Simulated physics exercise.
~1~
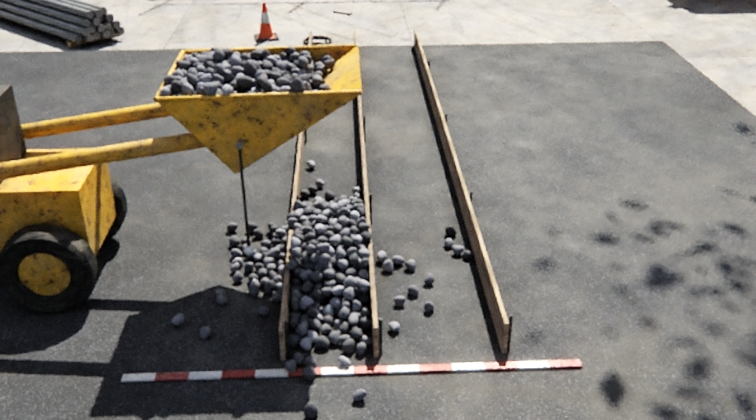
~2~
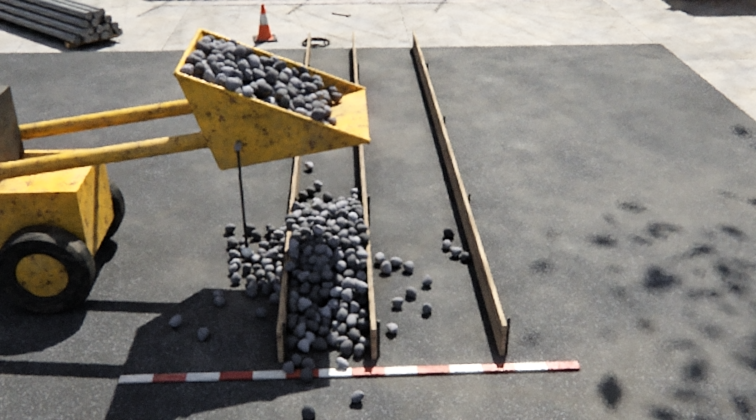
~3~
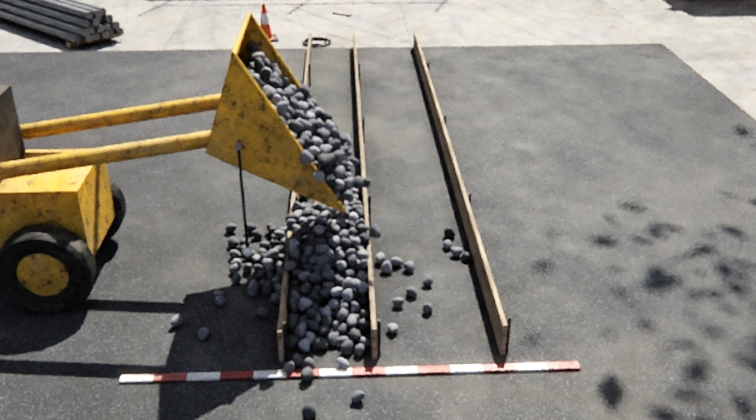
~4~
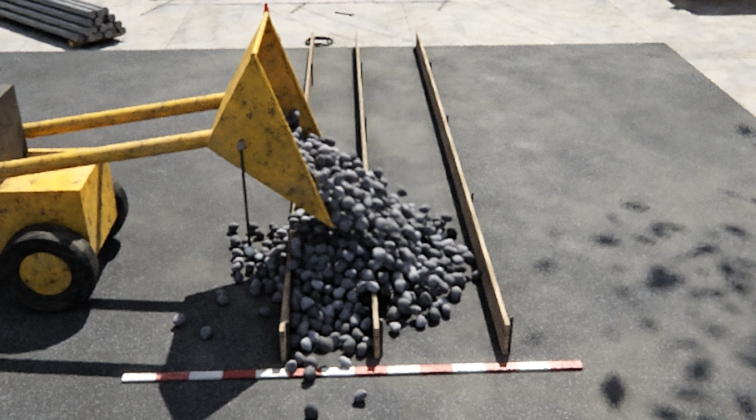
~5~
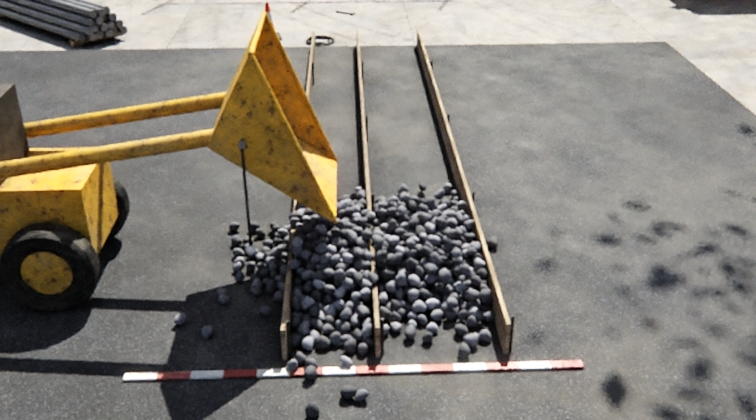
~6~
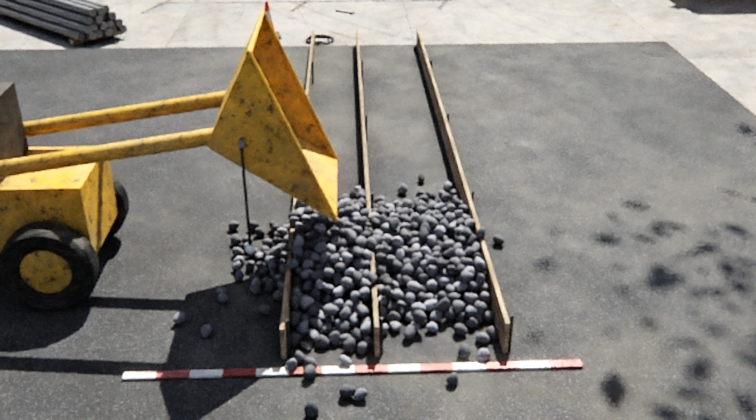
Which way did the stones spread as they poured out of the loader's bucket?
They spread to the right, spilling over the middle board into the bay beyond it.
